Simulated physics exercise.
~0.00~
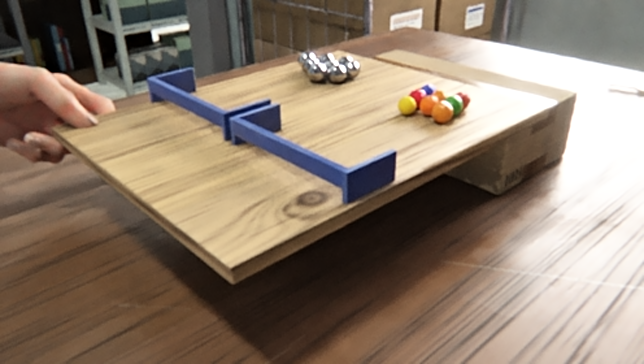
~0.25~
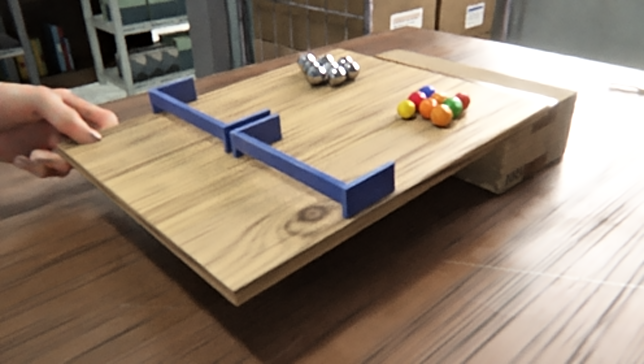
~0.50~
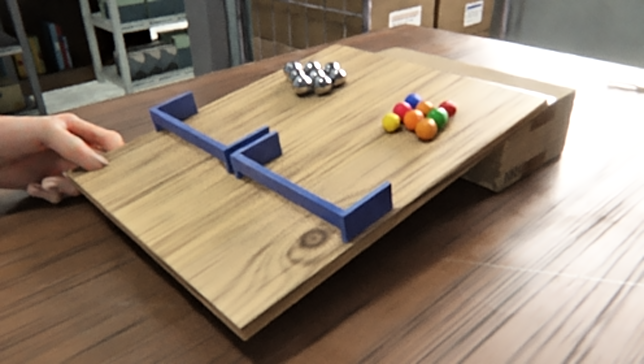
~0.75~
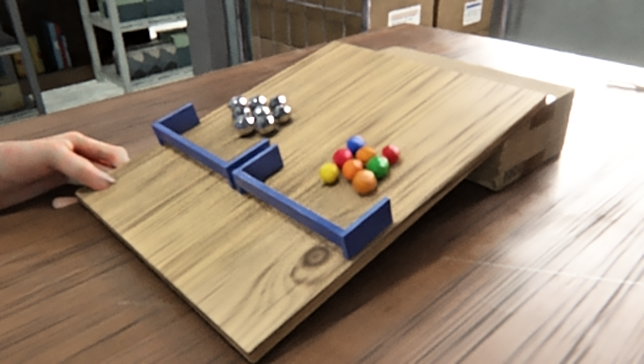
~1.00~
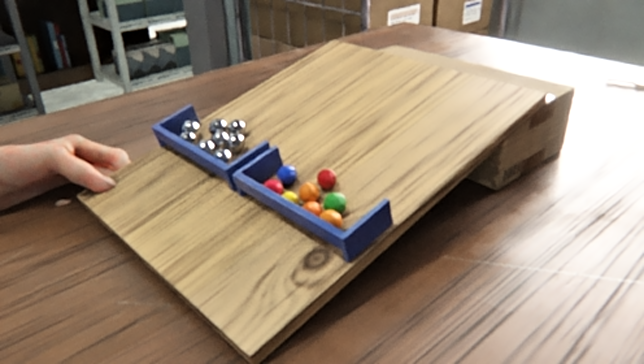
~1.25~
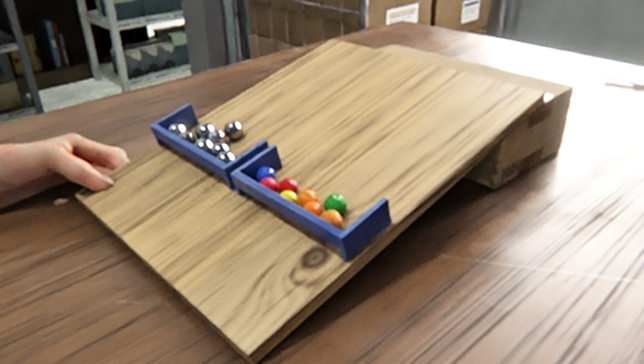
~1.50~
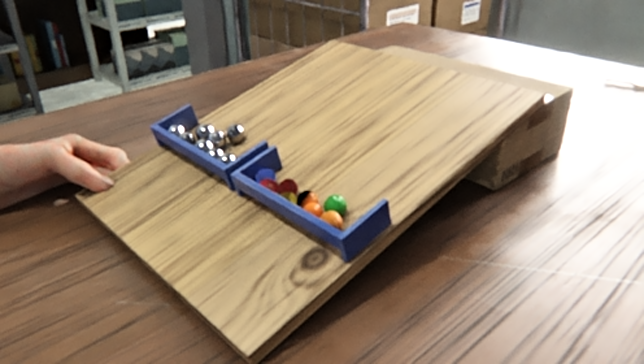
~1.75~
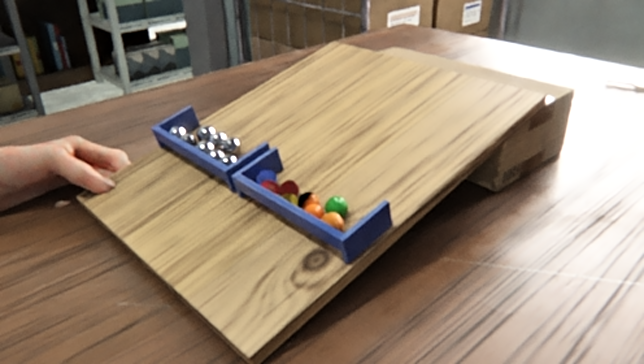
The footage shows a hand lowering one end of a wooden board propped on a box until it rests on the table, as shiny metallic balls and colourful balls roll down the slope and gather behind two blue bars, where they remain.
